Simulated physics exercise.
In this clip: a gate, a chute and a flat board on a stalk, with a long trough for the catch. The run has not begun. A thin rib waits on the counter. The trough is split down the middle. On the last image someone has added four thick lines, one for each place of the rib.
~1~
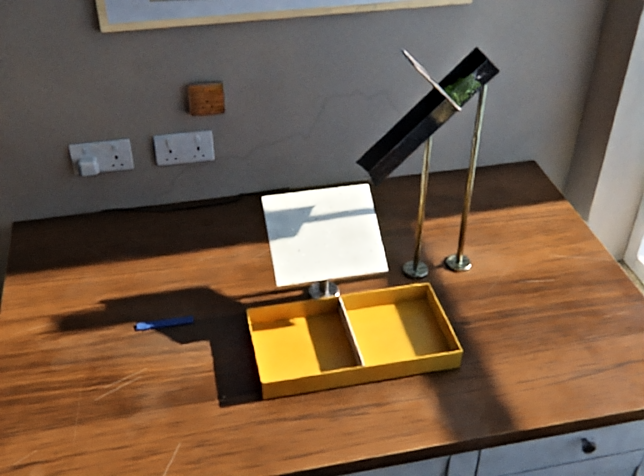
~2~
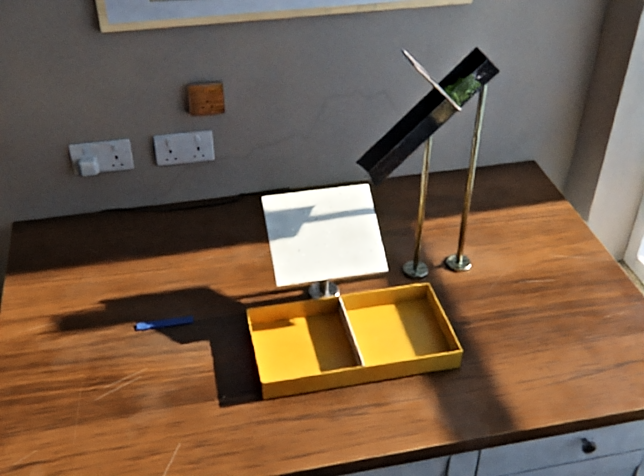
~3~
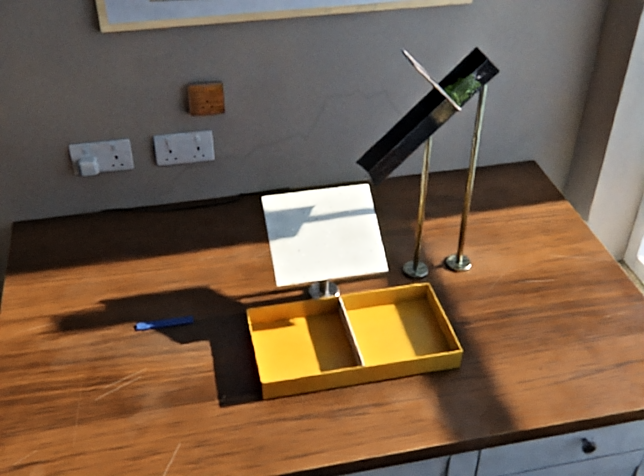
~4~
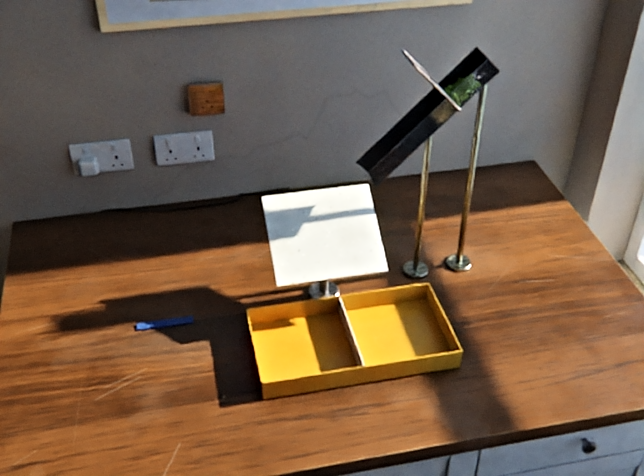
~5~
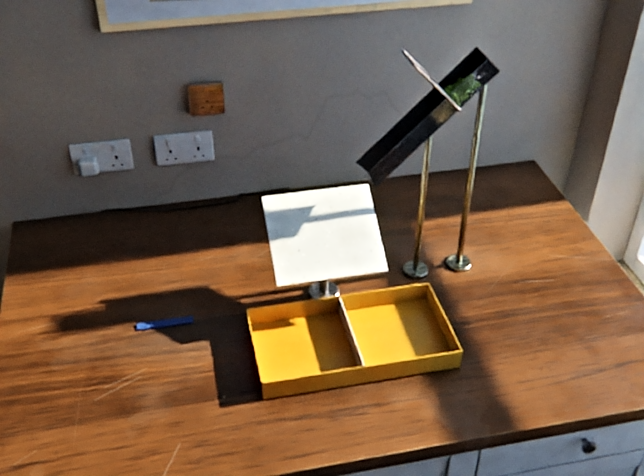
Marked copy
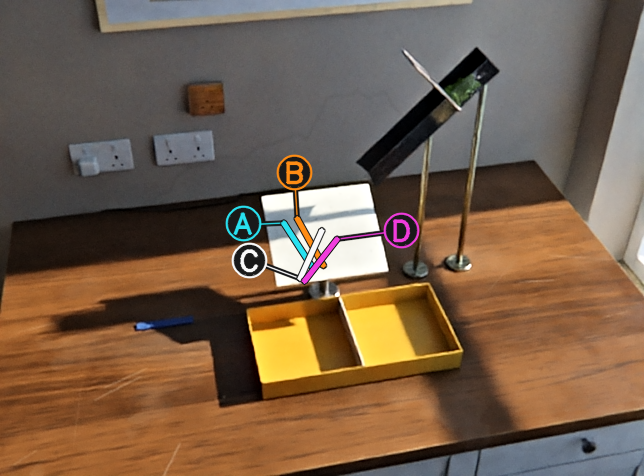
The clip shows a dark sloping chute on two metal legs holding something green behind a thin gate, above a tilted white board and a divided yellow tray on a wooden counter beside a blue strip; nothing visibly moves.
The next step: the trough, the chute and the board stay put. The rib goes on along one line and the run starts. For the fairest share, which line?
B is best.
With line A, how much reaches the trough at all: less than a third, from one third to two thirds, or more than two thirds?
Line A gives more than two thirds.
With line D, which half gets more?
The left half.
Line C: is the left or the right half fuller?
More lands on the left.
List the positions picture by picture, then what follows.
In the first frame, load behind the gate (461, 90), dried peas; lip of the chute (372, 180), sloping fairly steeply.
In the second frame, middle of the board (324, 233), tilted fairly steeply; middle of its low edge (333, 278); of its high edge (316, 190).
In the third frame, front corners of the trough (262, 383) and (462, 351); front end of its middle wall (365, 366); gate still shut (439, 88).
In the fourth frame, middle of the load (461, 90); lip (372, 180).
In the fifth frame, middle of the load (461, 90); lip (372, 180).
On the marked copy, line A from (283, 223) to (313, 268); line B from (297, 218) to (323, 265); line C from (321, 230) to (300, 278); line D from (337, 239) to (304, 281).
With A, of what is caught, the larger part in the left half, about a tenth in the right.
With B, of what is caught, roughly half in the left half, roughly half in the right.
With C, of what is caught, almost all in the left half, about a tenth in the right.
With D, of what is caught, the larger part in the left half, about a tenth in the right.
